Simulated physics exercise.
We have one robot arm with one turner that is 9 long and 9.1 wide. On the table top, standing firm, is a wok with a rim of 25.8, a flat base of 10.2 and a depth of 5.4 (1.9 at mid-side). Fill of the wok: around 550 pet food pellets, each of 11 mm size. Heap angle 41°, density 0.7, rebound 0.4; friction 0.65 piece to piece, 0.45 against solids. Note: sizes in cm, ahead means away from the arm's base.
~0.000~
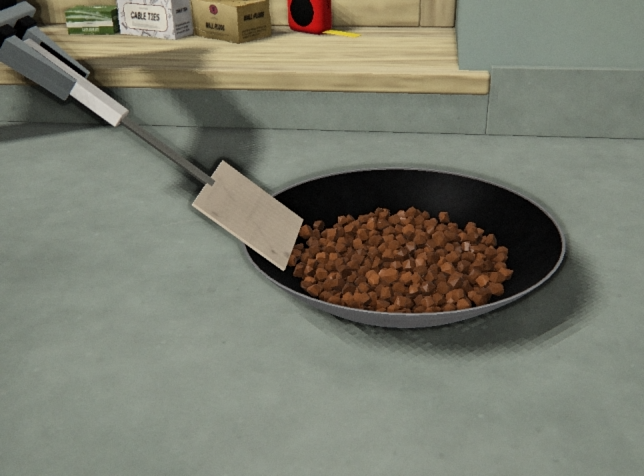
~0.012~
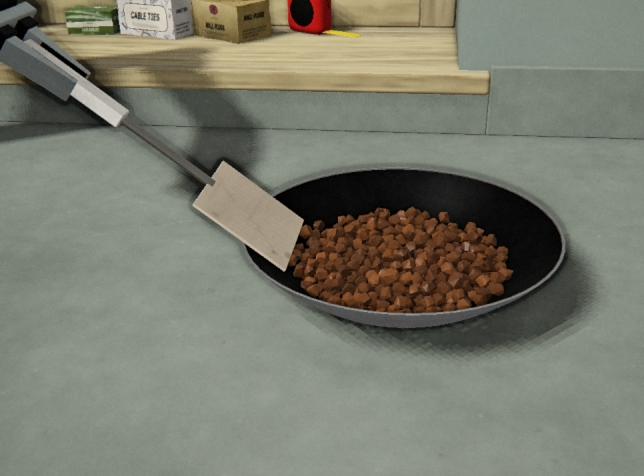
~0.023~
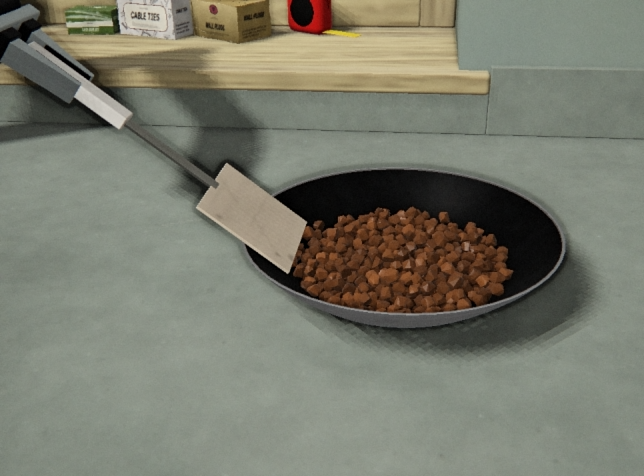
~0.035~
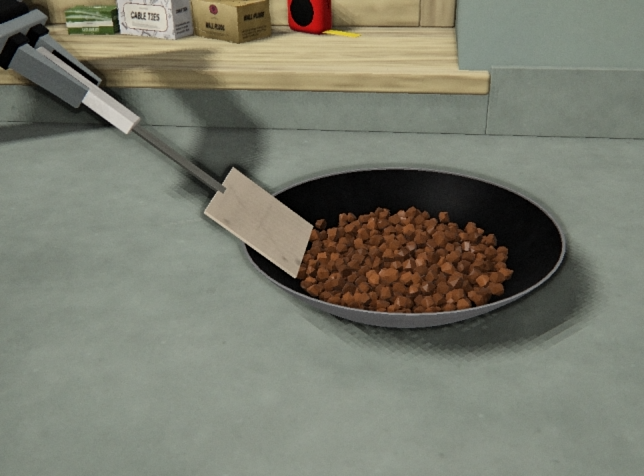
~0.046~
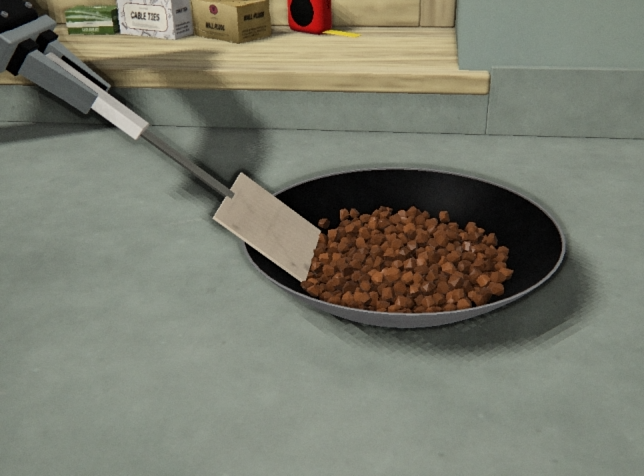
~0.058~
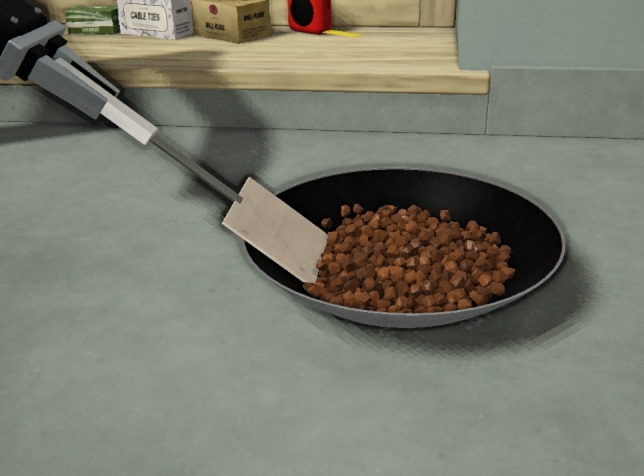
A turner held by a robot arm stayed nearly still at first, then slid slowly right and slightly down into a dark wok, nudging the near edge of a pile of brown pellets.
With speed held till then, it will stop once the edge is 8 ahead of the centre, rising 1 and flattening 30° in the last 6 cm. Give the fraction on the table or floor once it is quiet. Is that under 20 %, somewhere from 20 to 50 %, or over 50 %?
It is from 20 to 50 %.
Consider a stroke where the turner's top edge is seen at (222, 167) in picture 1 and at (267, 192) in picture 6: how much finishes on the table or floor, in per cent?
Roughly 45 %.
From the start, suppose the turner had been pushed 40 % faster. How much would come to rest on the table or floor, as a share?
Then around 40 percent would finish on the table or floor.
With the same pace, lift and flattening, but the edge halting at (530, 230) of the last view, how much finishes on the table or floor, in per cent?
Something near 55 in a hundred.
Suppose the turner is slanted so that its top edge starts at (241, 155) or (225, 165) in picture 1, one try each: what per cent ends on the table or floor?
I'd say near 40 per cent for the first and near 40 per cent for the second.
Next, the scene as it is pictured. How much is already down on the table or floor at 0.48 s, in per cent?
Fraction noted: Close to 25 per cent.
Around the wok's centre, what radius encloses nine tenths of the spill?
That's near 25 cm.
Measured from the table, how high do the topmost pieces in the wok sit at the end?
Height at rest: Roughly 8.0 cm.
After 0.15 s, sloping 38°, highest piece 6 above the table; 551 in the wok.
After 0.23 s, sloping 28°, highest piece 8 above the table; 532 in the wok, 19 on the blade or in flight.
After 0.48 s, sloping 8°, highest piece 8 above the table; 392 in the wok, 150 on the table or floor, 9 on the blade or in flight.
After 1.53 s, sloping 8°, highest piece 8 above the table; 391 in the wok, 160 on the table or floor.
At rest, 391 in the wok, 160 on the table or floor. That is 29 % on the table or floor.
